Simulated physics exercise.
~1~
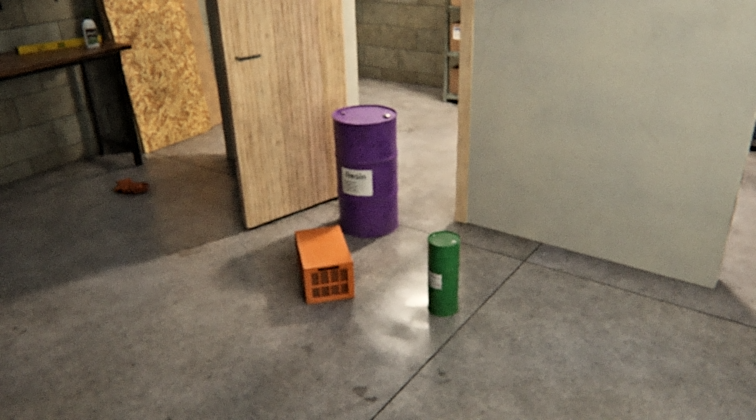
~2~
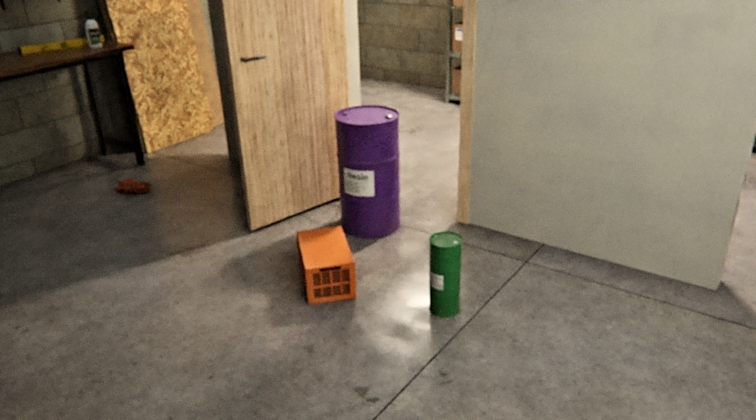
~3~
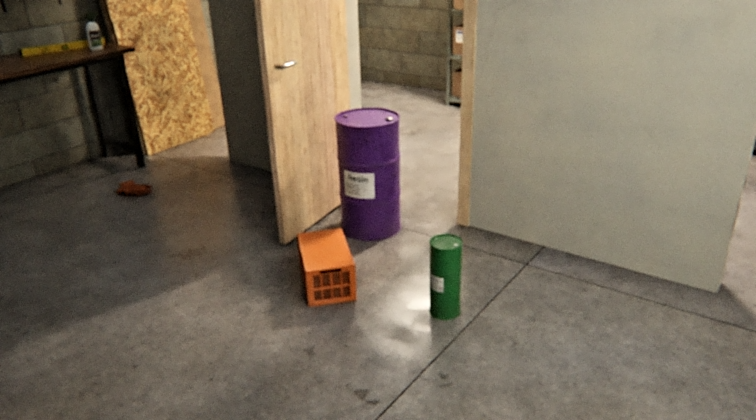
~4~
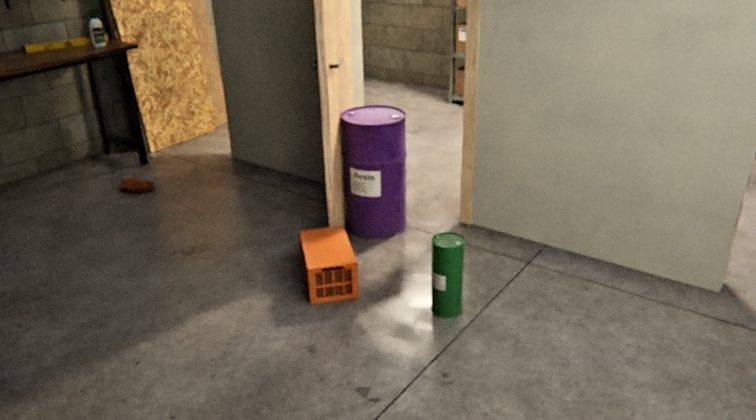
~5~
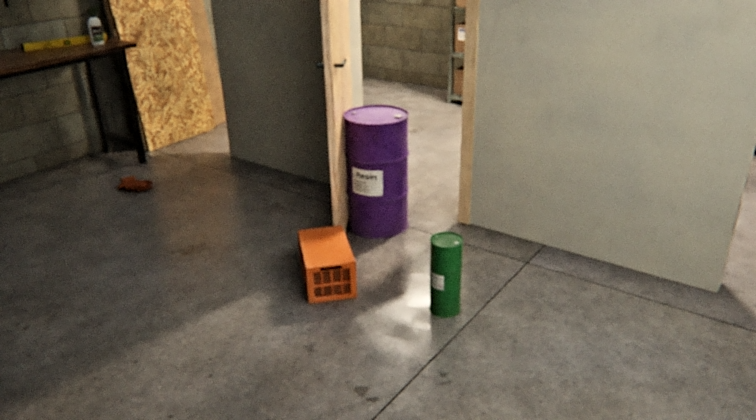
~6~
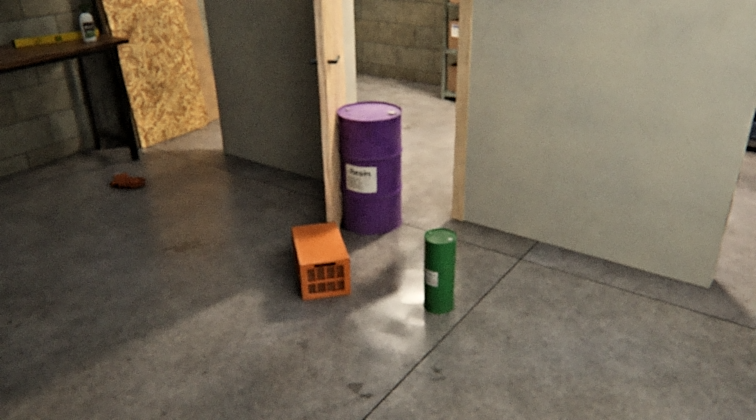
In a workshop with a concrete floor, a wide-open wooden door swung partway toward its frame, nudged a purple drum slightly, and stopped against it, still well open, while the orange crate and small green canister stayed where they were.
